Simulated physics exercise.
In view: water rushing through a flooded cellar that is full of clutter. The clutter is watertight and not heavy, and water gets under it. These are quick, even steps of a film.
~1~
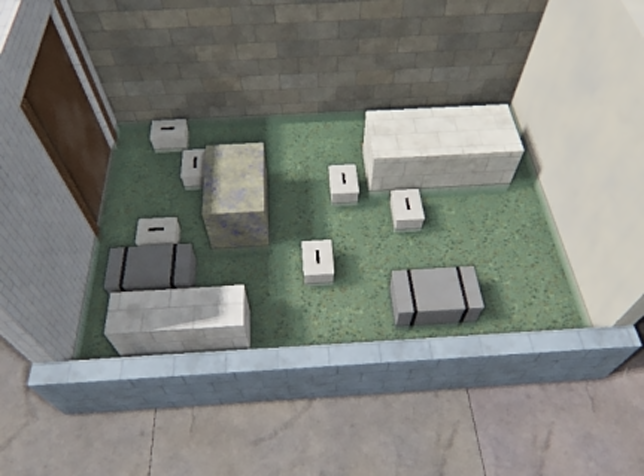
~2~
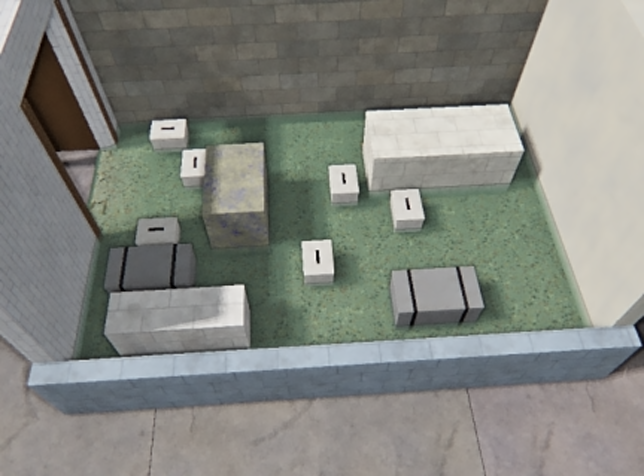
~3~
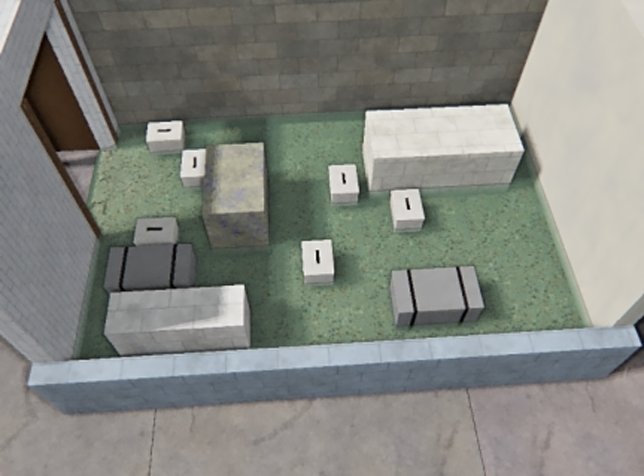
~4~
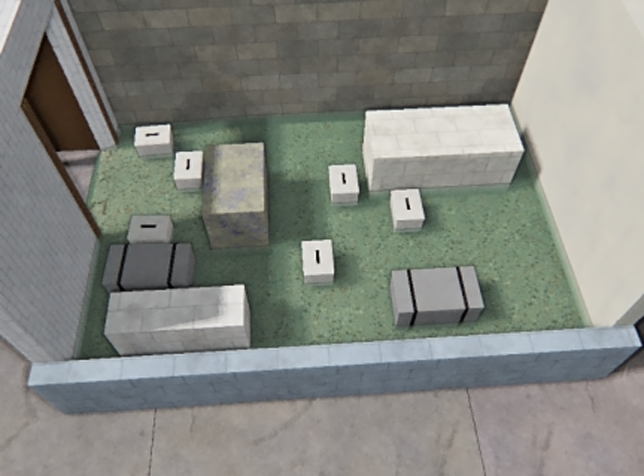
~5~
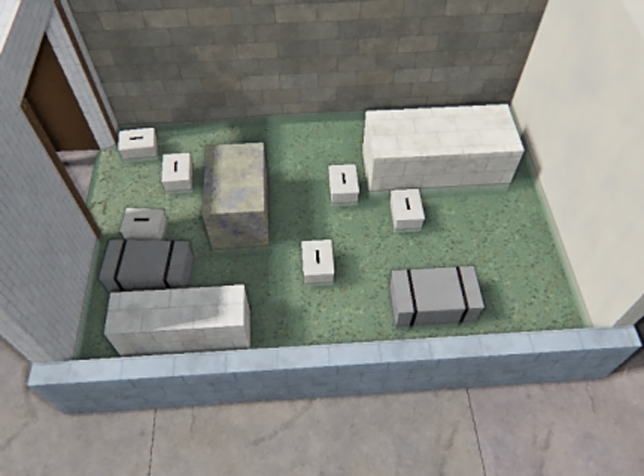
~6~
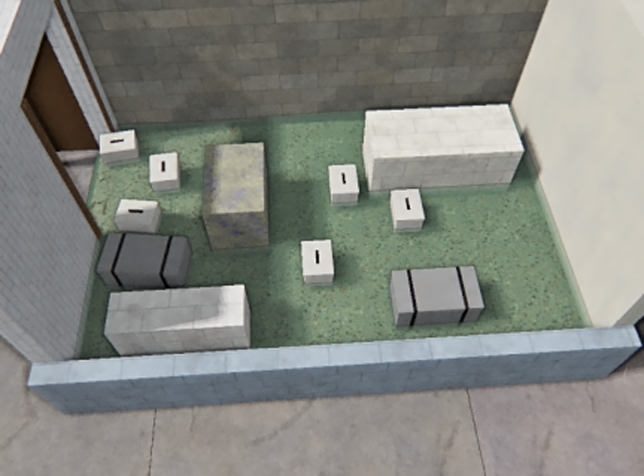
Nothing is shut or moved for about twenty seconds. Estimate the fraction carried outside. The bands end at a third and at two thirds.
It is two thirds or more.
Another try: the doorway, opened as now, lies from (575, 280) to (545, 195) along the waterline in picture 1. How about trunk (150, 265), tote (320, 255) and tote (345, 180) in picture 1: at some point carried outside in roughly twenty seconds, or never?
In that order: No, gone, through.
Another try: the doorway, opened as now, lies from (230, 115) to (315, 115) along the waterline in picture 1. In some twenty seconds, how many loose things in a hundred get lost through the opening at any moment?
Some 80 per cent.
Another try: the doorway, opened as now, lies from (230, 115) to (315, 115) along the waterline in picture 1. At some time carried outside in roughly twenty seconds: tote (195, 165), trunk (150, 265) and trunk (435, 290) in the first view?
One after the other: Carried outside, stays, left behind.
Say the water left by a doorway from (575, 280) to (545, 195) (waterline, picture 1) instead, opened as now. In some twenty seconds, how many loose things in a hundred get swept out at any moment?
Near 50 in a hundred.
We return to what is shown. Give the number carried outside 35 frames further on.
It comes to 6.
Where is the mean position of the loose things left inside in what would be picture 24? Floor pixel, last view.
Roughly at (242, 209).
A moment on, 3 of 8 are out; 4 afloat.
Next, 4 of 8 are out; 2 afloat.
Later, 6 of 8 are out; 1 afloat.
In the end, 7 of 8 are out; 0 afloat.
